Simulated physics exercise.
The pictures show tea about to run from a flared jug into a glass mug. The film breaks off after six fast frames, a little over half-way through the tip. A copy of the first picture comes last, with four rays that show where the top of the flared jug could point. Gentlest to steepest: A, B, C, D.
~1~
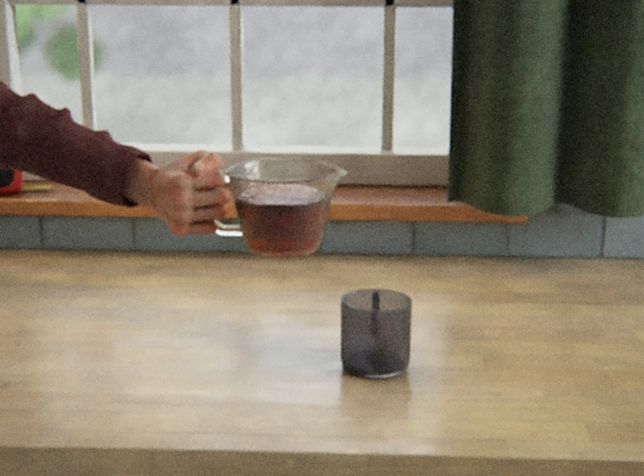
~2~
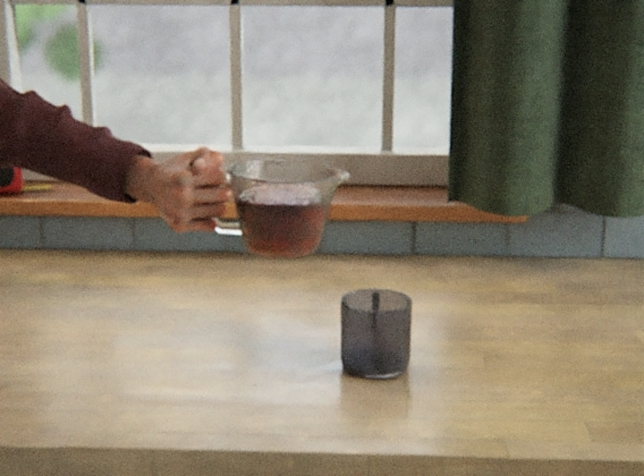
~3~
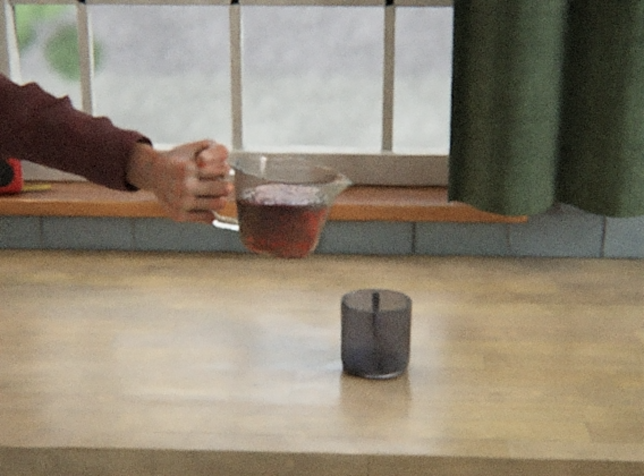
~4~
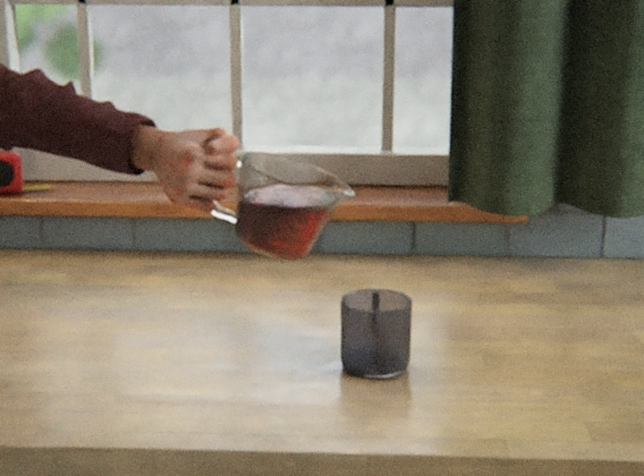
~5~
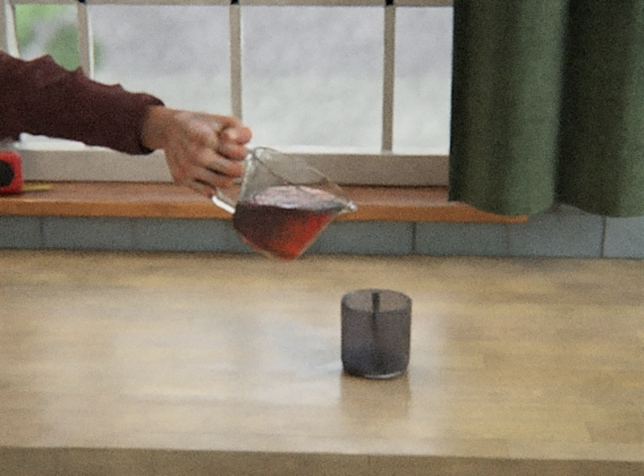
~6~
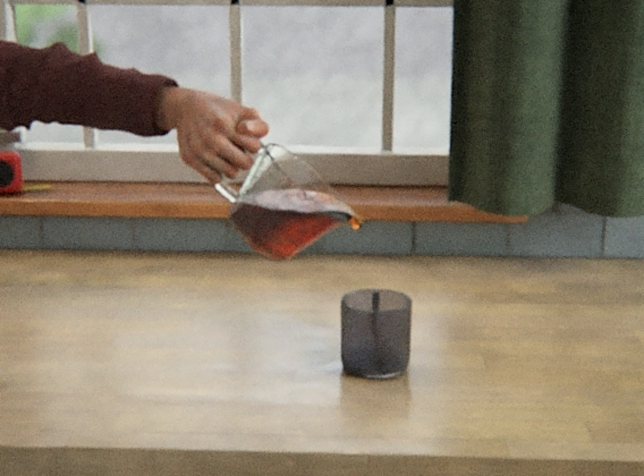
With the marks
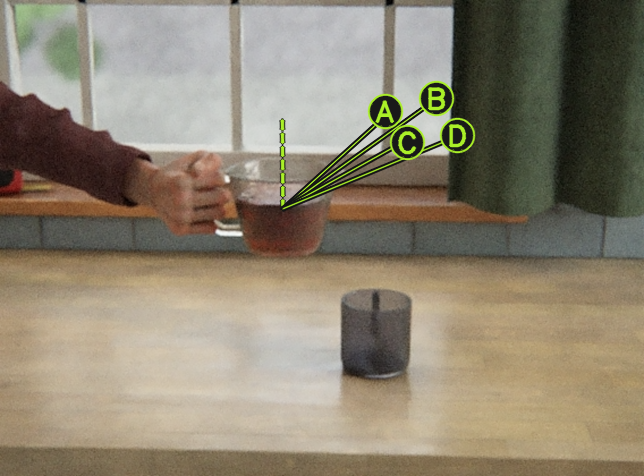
A hand tilting a flared glass jug of tea steadily to the right above a small dark mug, tea reaching its lip.
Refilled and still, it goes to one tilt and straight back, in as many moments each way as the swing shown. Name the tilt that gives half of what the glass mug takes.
B beats the others.
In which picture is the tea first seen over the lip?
In picture 6.
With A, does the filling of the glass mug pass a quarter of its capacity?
Yes, it does.
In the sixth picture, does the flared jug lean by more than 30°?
Yes.
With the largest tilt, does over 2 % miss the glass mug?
Yes.
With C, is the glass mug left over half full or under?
Over half.
On the marked copy, A at (374, 125); B at (423, 108); C at (391, 148); D at (442, 142).
For tilt A, the glass mug ends with about 36 % of what it can hold.
For tilt B, the glass mug ends with about 52 % of what it can hold.
For tilt C, the glass mug ends with about 67 % of what it can hold.
For tilt D, the glass mug ends with about 74 % of what it can hold; 8 % of the tea is spilt.
